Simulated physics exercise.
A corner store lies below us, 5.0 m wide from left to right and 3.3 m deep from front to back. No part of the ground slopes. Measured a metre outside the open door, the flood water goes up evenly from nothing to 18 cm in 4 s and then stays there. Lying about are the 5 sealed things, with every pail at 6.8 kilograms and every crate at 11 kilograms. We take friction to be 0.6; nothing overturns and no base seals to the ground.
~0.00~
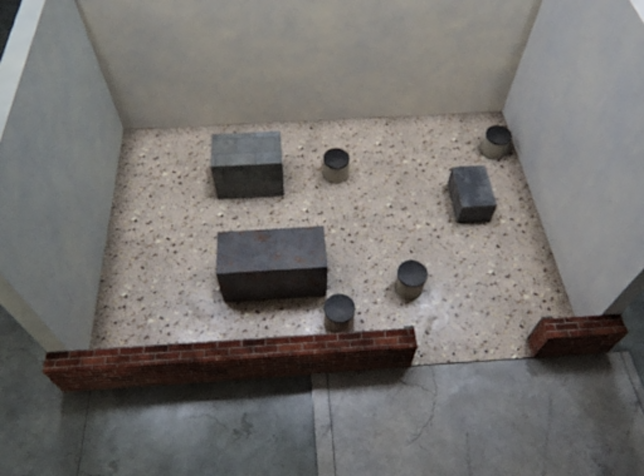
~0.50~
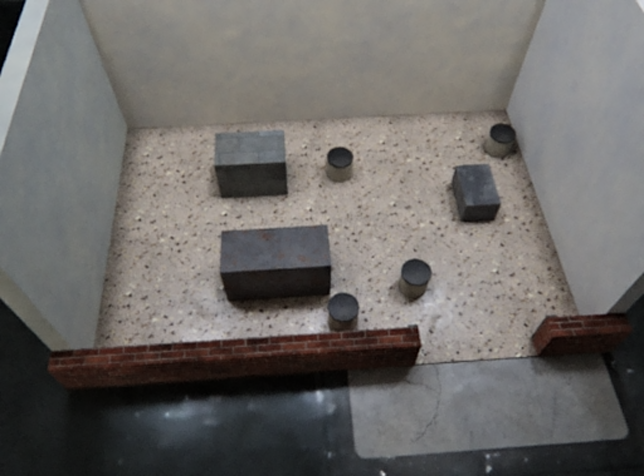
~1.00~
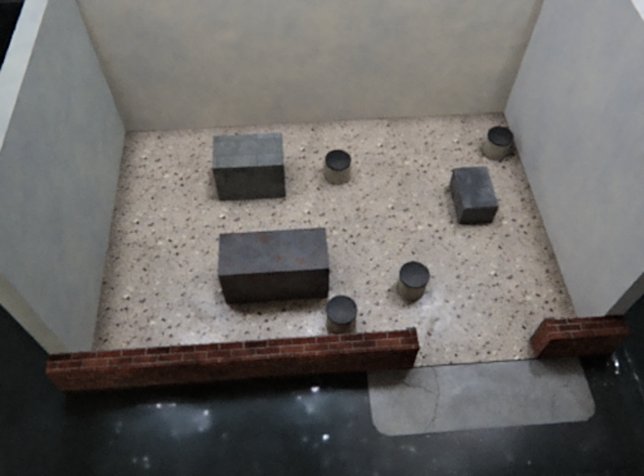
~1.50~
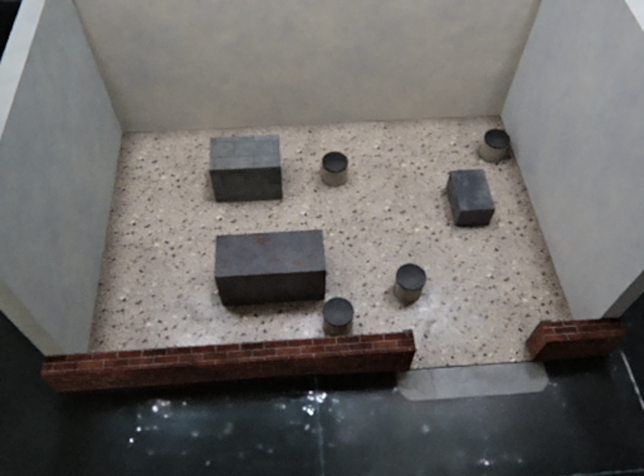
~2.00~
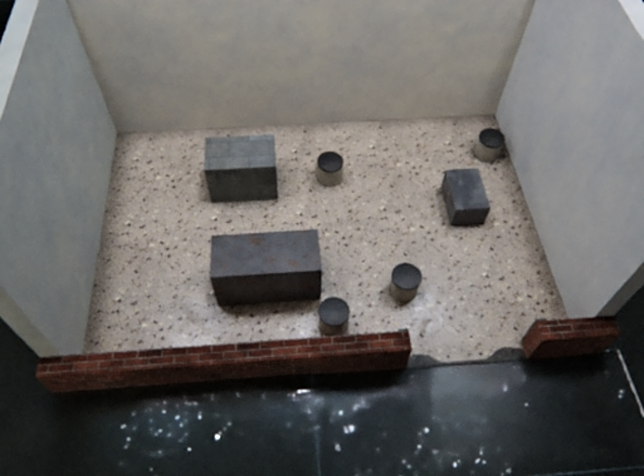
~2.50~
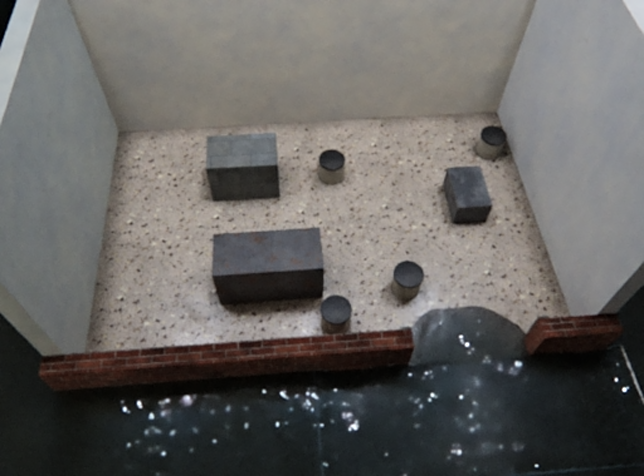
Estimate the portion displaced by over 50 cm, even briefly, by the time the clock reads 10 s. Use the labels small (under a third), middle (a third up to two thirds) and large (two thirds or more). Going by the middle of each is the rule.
Middle.
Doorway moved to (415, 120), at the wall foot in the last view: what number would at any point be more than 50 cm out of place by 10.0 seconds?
Then it comes to 3 of them.
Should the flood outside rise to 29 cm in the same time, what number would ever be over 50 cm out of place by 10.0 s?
4.
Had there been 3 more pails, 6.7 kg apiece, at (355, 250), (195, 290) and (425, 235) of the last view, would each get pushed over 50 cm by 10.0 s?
Sequence: Below the line / below the line / above the line.
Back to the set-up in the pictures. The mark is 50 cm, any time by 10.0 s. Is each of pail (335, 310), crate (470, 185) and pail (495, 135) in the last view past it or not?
Order as asked - a smaller shift, a bigger shift, a bigger shift.
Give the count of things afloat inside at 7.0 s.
2.
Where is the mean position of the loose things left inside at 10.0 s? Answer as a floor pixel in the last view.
Centred roughly on (360, 195).
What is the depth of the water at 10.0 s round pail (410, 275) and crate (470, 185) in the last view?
I'd put it at 7 cm and 10 cm respectively.
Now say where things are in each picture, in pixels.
The first frame shows a pail at (413, 273), on the bottom; a pail at (499, 134), on the bottom; 0.0 m2 under water; 0 of 5 have shifted.
The second frame shows a pail at (417, 272) rests on the ground; a pail at (503, 133) rests on the ground; 0.0 m2 under water; 0 of 5 have shifted.
The third frame shows a pail at (415, 274) rests on the ground; a pail at (501, 135), on the bottom; water covers 0.0 m2; 0 of 5 have shifted.
The fourth frame shows a pail at (411, 276), on the bottom; a pail at (497, 138) rests on the ground; 0.0 m2 under water; 0 of 5 have shifted.
The fifth frame shows a pail at (407, 276) rests on the ground; a pail at (492, 137), on the bottom; water covers 0.0 m2; 0 of 5 have shifted.
The sixth frame shows a pail at (409, 274) rests on the ground; a pail at (494, 135), on the bottom; water covers 0.4 m2; 0 of 5 have shifted.
After 3.5 s 0 of 5 are over 50 cm from their spots; 0 afloat.
After 4.5 s 0 of 5 are over 50 cm from their spots; 0 afloat.
After 7.0 s 2 of 5 are over 50 cm from their spots; 2 afloat.
After 10.0 s 3 of 5 are over 50 cm from their spots, and 3 have been at some point; 2 afloat.
